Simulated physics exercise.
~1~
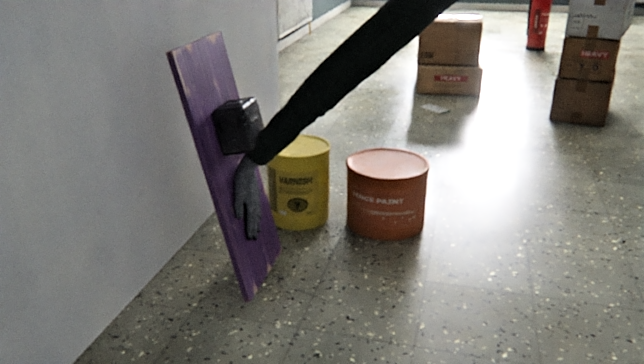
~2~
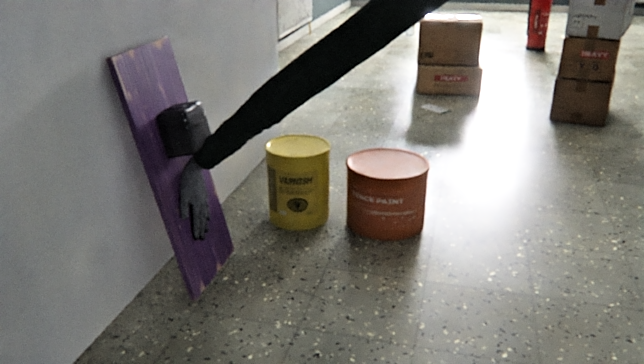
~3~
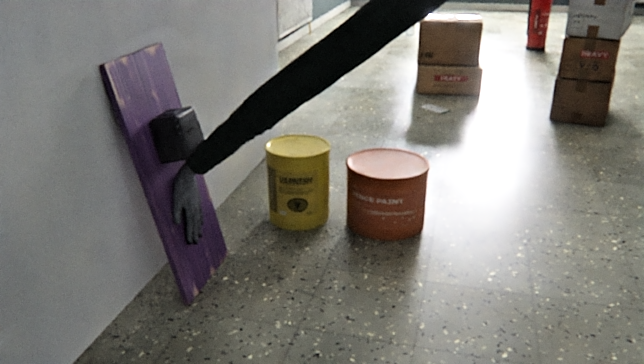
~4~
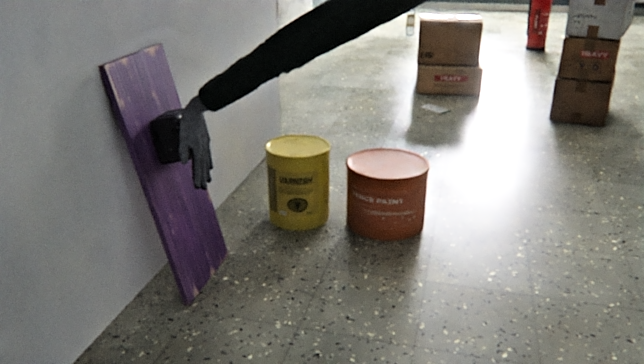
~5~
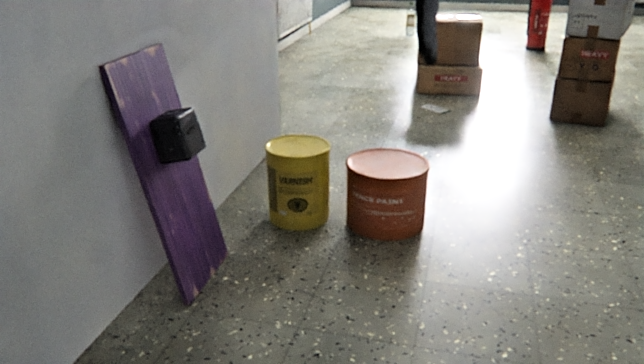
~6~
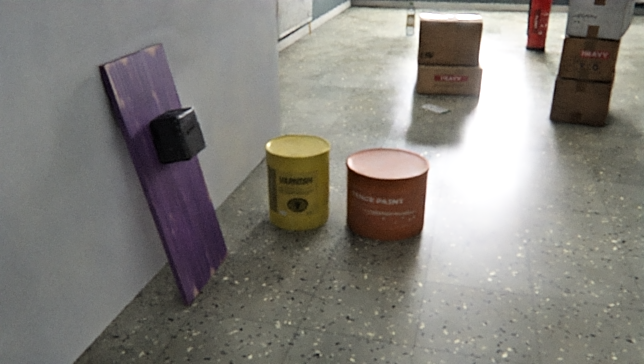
A gloved hand leans a purple board against the wall, lets go, and it stays up.
